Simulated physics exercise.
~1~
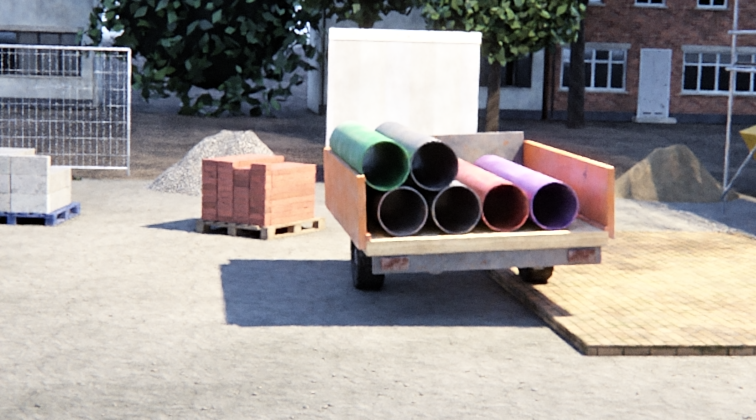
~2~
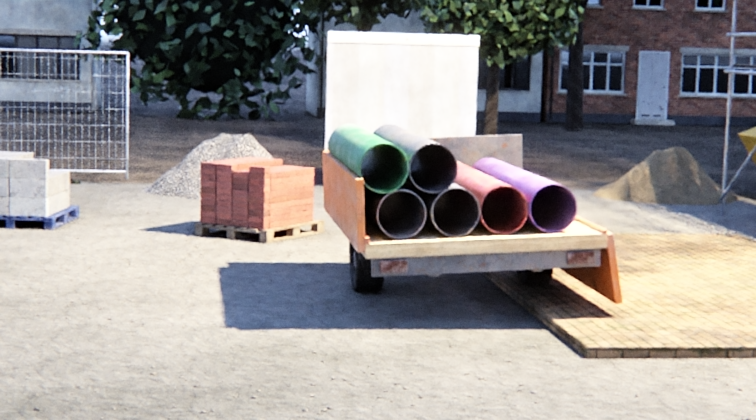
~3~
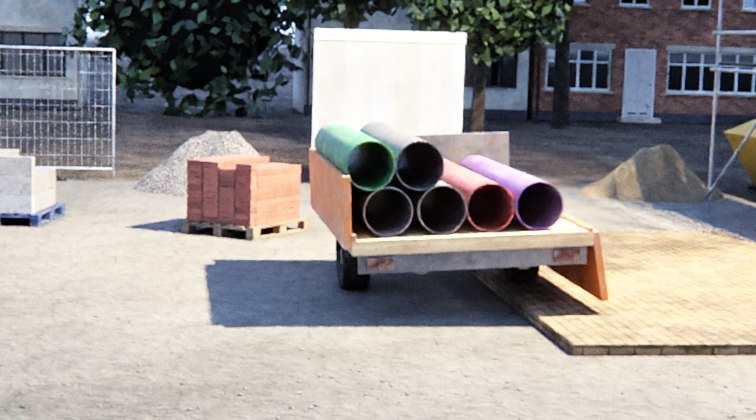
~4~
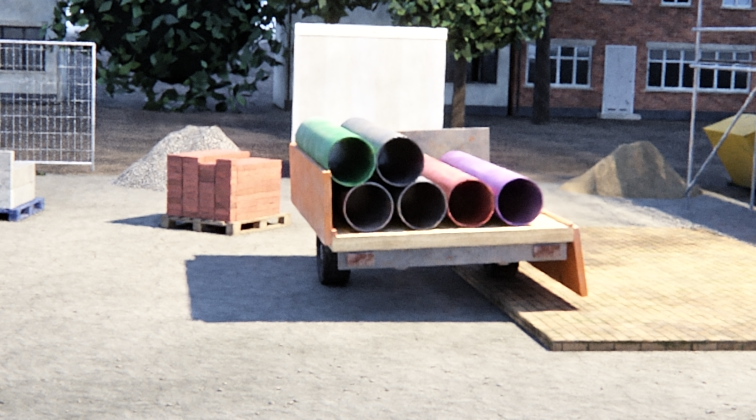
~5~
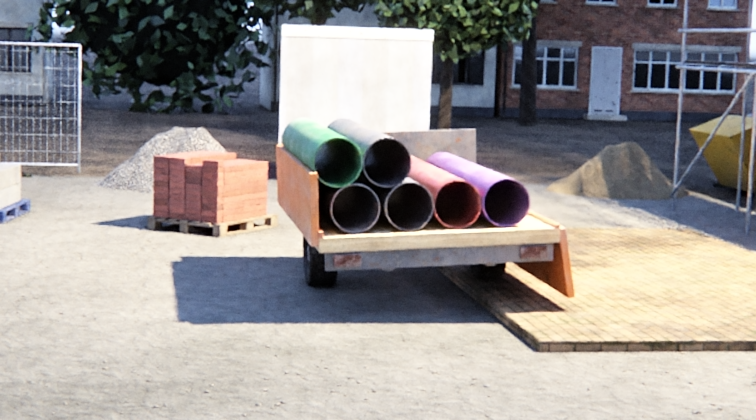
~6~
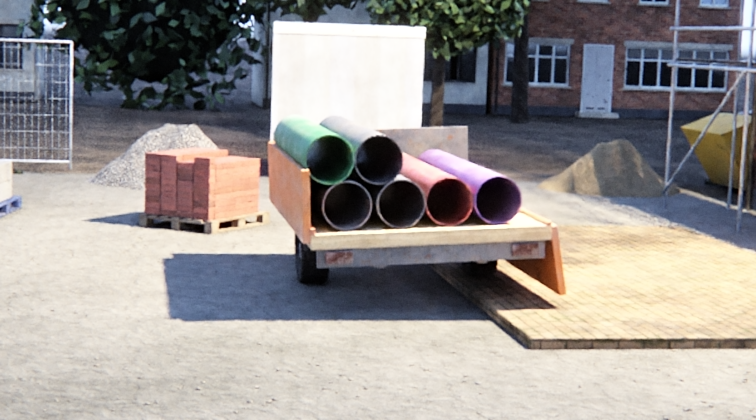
The video shows a parked trailer stacked with green, black, red and purple pipes beside a pallet of bricks. The right drop side swings down quickly, then the view pans slightly right while every pipe stays in place on the deck, the green one still resting on others.
